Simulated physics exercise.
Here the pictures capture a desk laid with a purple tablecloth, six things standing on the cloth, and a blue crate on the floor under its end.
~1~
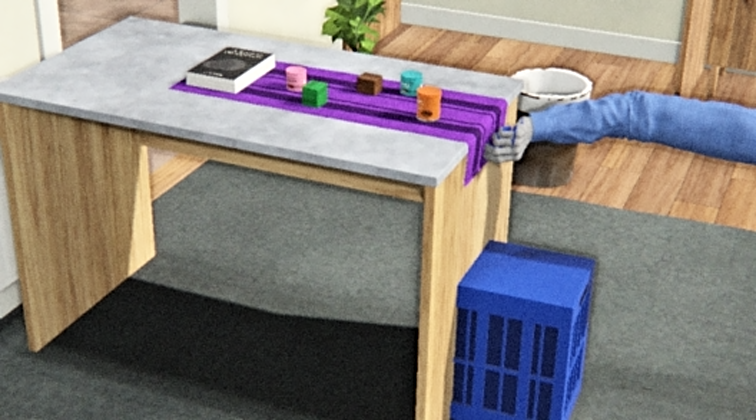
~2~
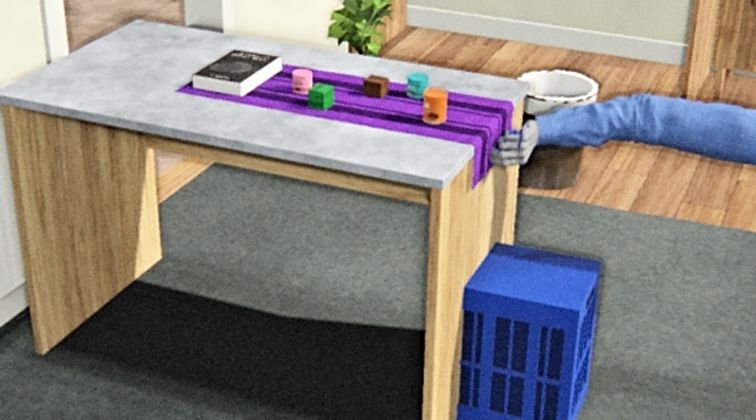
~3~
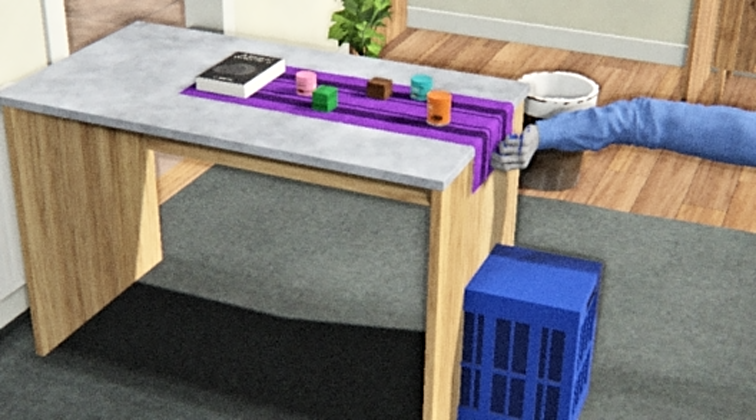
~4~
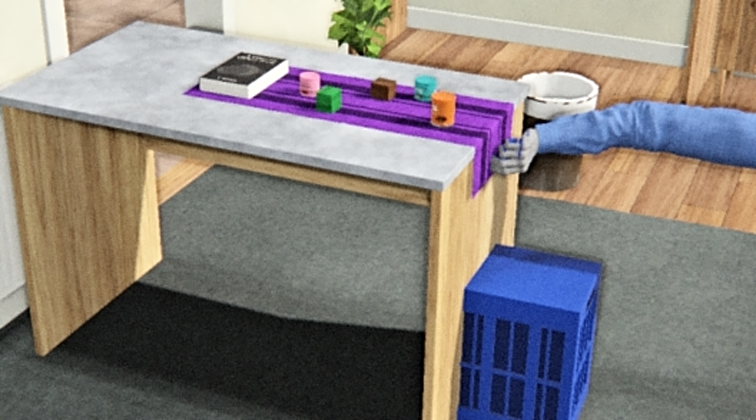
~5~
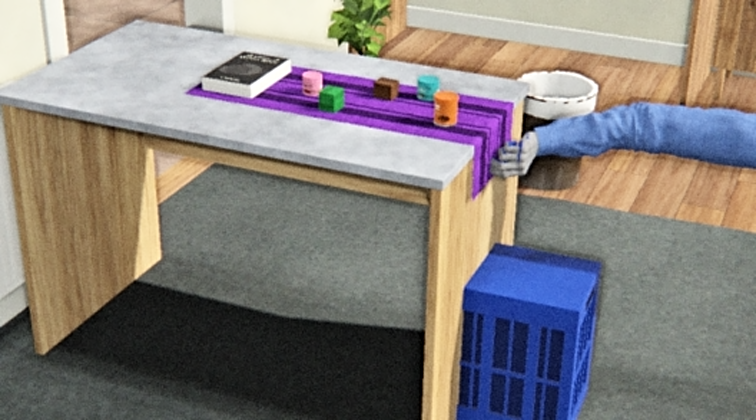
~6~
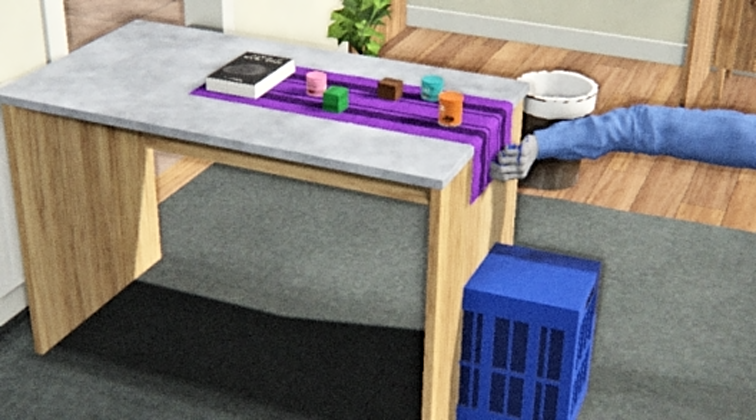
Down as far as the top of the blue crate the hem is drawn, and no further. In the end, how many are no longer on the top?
Lost over the edge: Two.
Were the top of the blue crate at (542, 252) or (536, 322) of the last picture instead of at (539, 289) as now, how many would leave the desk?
1 and 3.
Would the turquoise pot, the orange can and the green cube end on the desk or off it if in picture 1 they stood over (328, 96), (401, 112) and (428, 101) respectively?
Record - turquoise pot retained; orange can lost; green cube lost.
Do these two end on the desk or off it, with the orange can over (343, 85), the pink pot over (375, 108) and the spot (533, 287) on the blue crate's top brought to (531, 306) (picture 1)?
The orange can survives, the pink pot drops off.
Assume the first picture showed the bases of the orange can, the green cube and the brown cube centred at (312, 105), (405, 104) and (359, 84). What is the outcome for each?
Outcome: Orange can is still in place, green cube is gone, brown cube is still in place.
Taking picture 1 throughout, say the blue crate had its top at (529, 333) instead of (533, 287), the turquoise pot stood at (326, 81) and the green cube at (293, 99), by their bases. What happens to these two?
Outcome for the turquoise pot: It stays. Outcome for the green cube: It stays.
Soon after, hem near (490, 225); orange can gone.
After that, hem on the crate; orange can and turquoise pot gone.
In the end, hem on the crate; orange can and turquoise pot gone. The count of fallen things is two.
